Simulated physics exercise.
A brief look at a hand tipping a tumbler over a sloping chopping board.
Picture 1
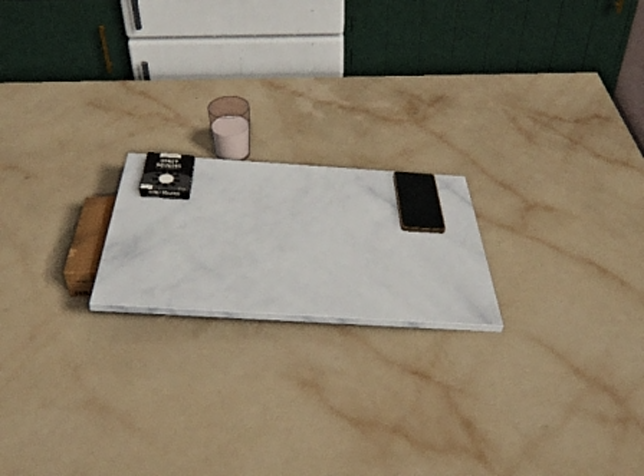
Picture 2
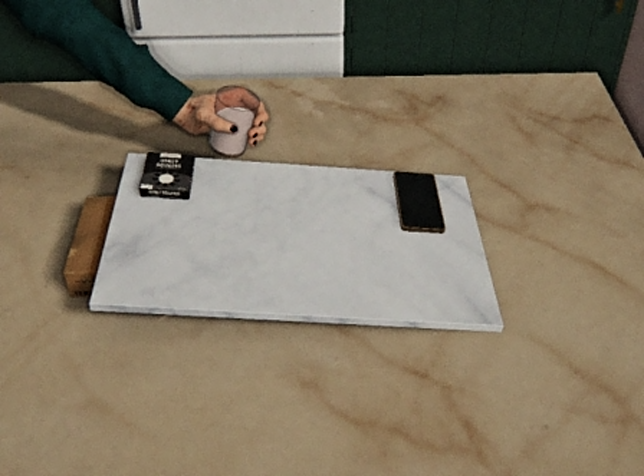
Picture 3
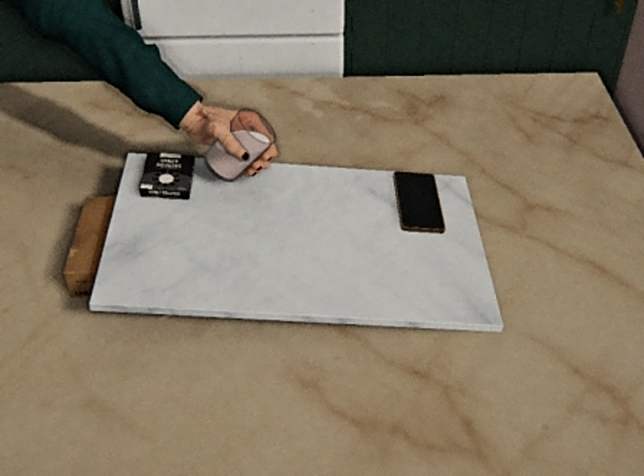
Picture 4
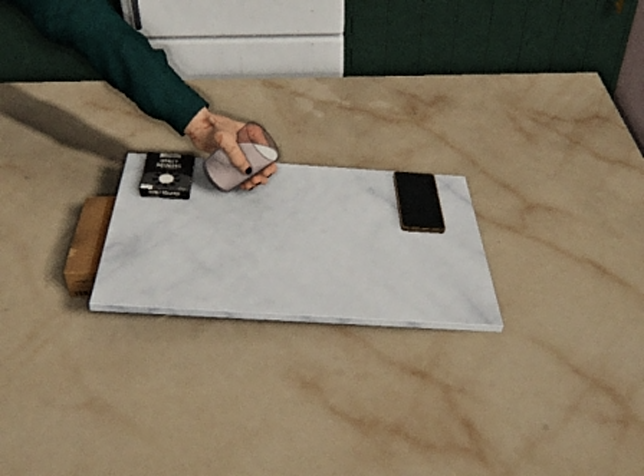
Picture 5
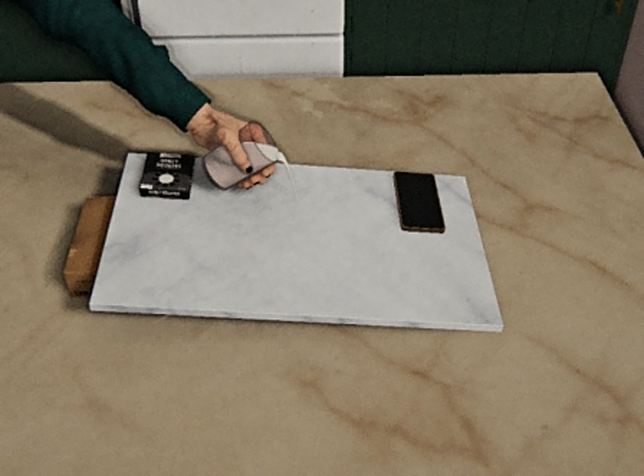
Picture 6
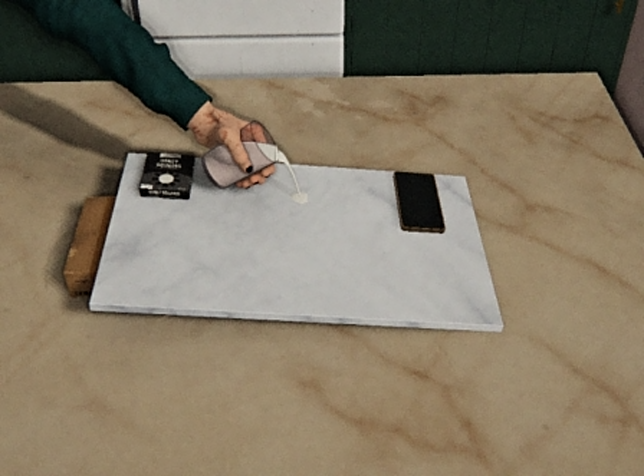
A hand in a dark green sleeve reaches in from the upper left over a beige marbled counter, seen from above by a still camera. A white board sloping down to the right holds a black packet at left and a dark phone at right, with a wooden block beneath its left side. The hand grips the clear tumbler behind it, tips it rightward, and pours a thin pale stream onto the board.
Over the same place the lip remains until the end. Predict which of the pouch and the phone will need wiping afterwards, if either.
Pouch will not need wiping, phone will need wiping.
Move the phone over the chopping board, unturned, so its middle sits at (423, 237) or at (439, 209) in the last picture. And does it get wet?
In case one it is hit by the spill, and in case two it is hit by the spill.
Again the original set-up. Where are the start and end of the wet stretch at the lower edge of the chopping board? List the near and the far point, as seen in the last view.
It's wet from (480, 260) at the near side to (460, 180) at the far side.
A moment on, it runs down to the right; the pouch is untouched; the phone is reached.
Further on, it runs down to the right and off the end; the pouch is untouched; the phone is reached.
When it is over, it runs down to the right and off the end; the pouch is untouched; the phone is reached.
